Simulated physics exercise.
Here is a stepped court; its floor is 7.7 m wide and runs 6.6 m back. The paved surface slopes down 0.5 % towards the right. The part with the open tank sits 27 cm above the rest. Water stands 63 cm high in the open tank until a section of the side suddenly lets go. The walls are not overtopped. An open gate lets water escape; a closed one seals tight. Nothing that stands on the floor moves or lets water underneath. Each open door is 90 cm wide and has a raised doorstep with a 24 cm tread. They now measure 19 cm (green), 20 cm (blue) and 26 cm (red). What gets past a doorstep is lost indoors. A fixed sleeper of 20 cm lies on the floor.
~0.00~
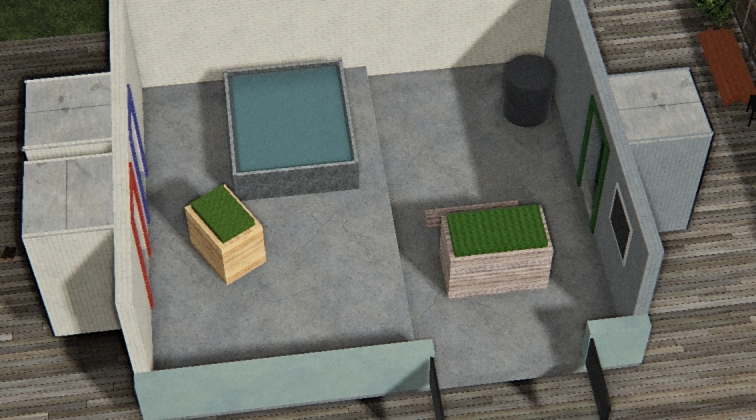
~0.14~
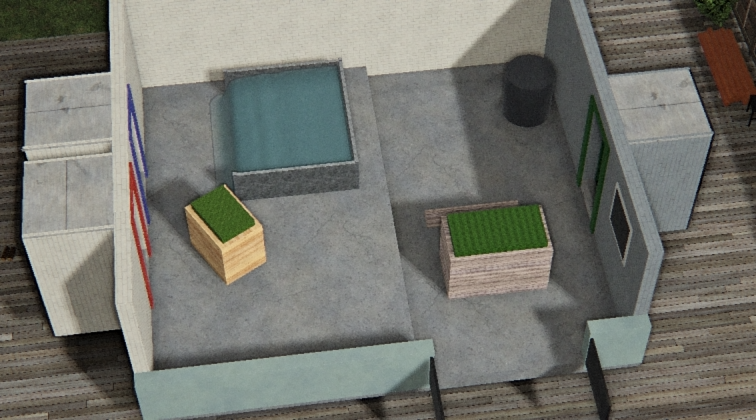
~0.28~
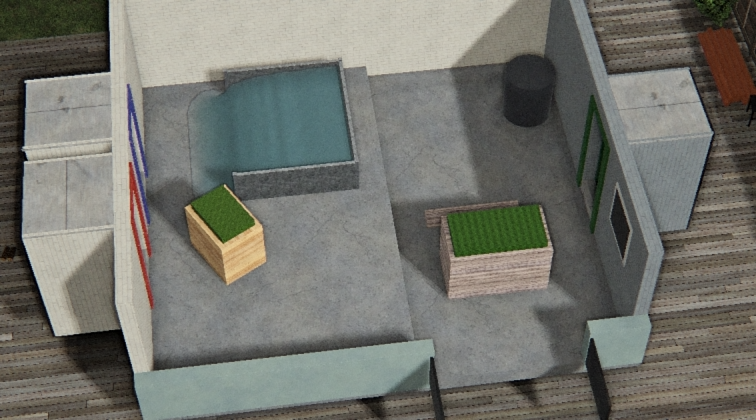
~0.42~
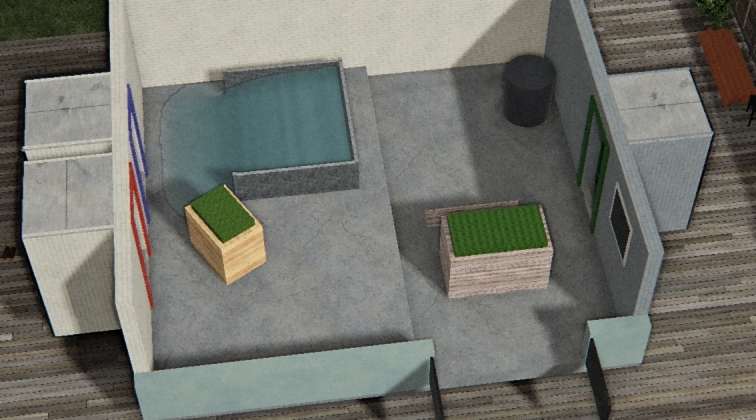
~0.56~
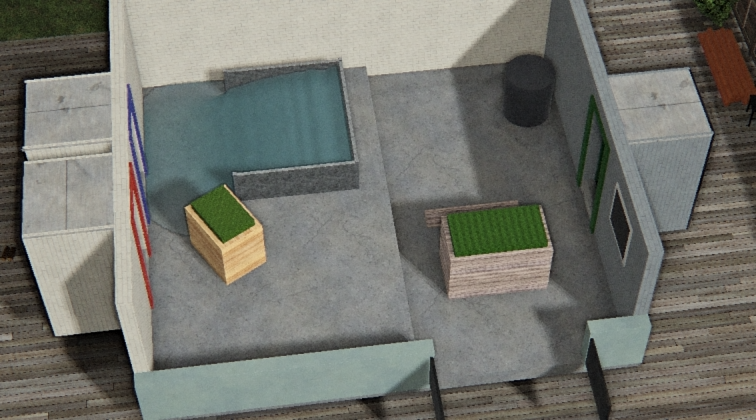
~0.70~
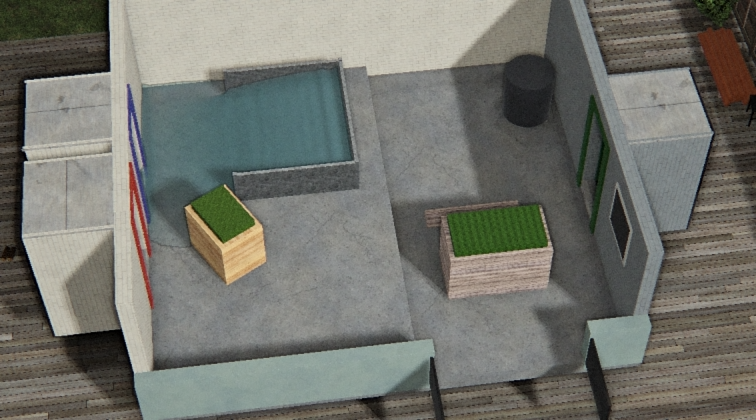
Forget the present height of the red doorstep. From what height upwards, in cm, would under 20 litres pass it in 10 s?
Close to 11 cm is just enough.
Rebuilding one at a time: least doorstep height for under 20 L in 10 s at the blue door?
Roughly 33 cm at blue.
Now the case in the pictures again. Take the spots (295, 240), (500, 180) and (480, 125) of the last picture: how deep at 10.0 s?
About 3, 3 and 5 cm.
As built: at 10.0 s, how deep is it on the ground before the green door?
Some 10.0 cm.
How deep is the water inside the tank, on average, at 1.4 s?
Roughly 33 cm on average.
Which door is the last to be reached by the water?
It is the green one.
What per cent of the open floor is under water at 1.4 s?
Near 15 per cent is wet.
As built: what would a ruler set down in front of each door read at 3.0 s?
Depths in cm: Green 0, blue 25, red 16.
After 1.4 s water covers 15 % of the floor, deepest (52 cm) near (143, 91); 9 cm at the red door, 0 litres in over its 26 cm doorstep.
After 3.0 s water covers 30 % of the floor, deepest (34 cm) near (212, 230); 16 cm at the red door, 0 litres in over its 26 cm doorstep.
After 10.0 s water covers 95 % of the floor, deepest (14 cm) near (212, 230); 7 cm at the red door, 0 litres in over its 26 cm doorstep.
At the red door as built, the water arrived by 1.2 s and peaked near 19 cm at 3.4 s.
With a doorstep of 9.5 cm, 31 litres would have come in within the 10 s; with 13 cm, 11 litres. So under 20 litres takes about 11 cm.
